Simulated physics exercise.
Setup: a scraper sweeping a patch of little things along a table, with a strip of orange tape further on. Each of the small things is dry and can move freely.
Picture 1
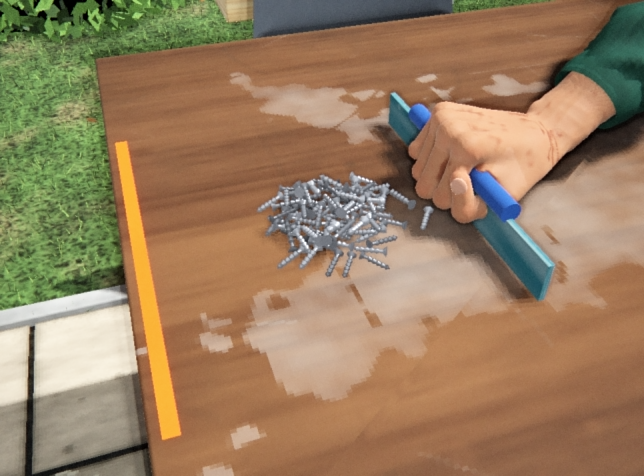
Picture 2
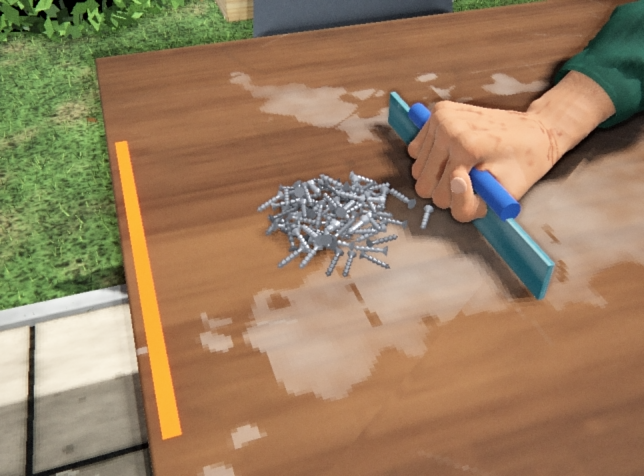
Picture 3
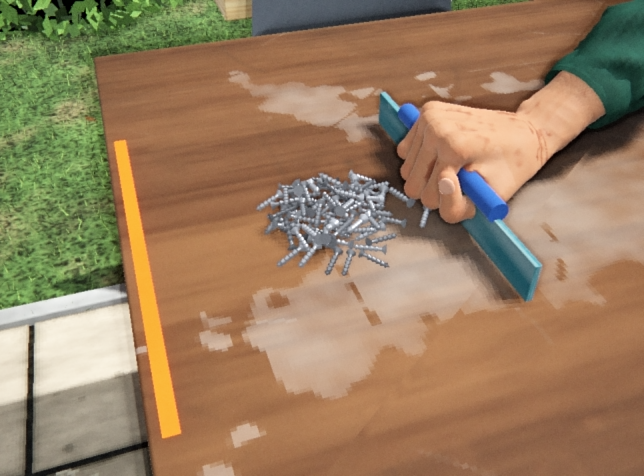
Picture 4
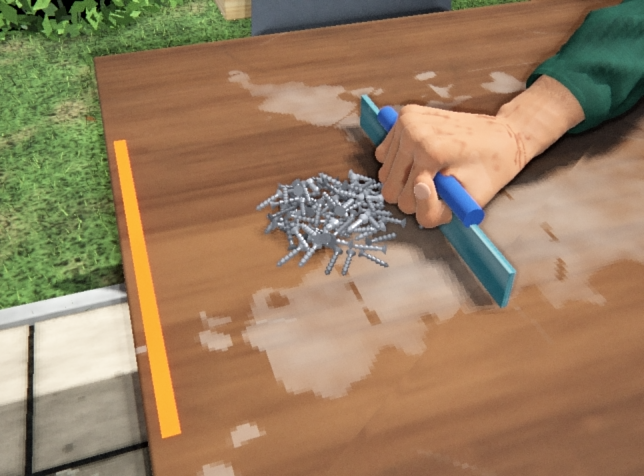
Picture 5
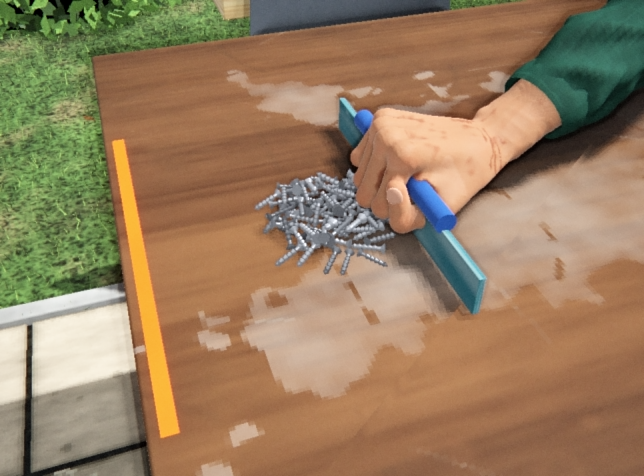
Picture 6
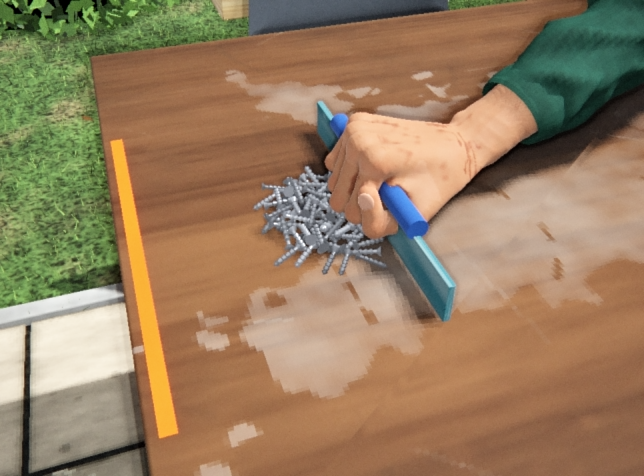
A hand in a green sleeve holding still, then sliding a blue-handled scraper left across a wooden table, pushing into piled steel screws.
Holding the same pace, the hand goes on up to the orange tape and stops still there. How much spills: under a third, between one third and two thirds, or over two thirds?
Dropped: Exceeding two thirds.
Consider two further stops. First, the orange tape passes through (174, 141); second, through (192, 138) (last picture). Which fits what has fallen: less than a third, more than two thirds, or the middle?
Try 1 - under a third; try 2 - under a third.
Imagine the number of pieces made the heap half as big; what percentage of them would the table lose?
Roughly 100 percent.
Soon, scraper still moving, near (248, 201); heap all on the table, its front near (153, 251).
A while on, scraper stopped at the orange tape; heap most over the edge.
Towards the end, scraper stopped at the orange tape; heap all over the edge.
Finally, scraper stopped at the orange tape; heap all over the edge.
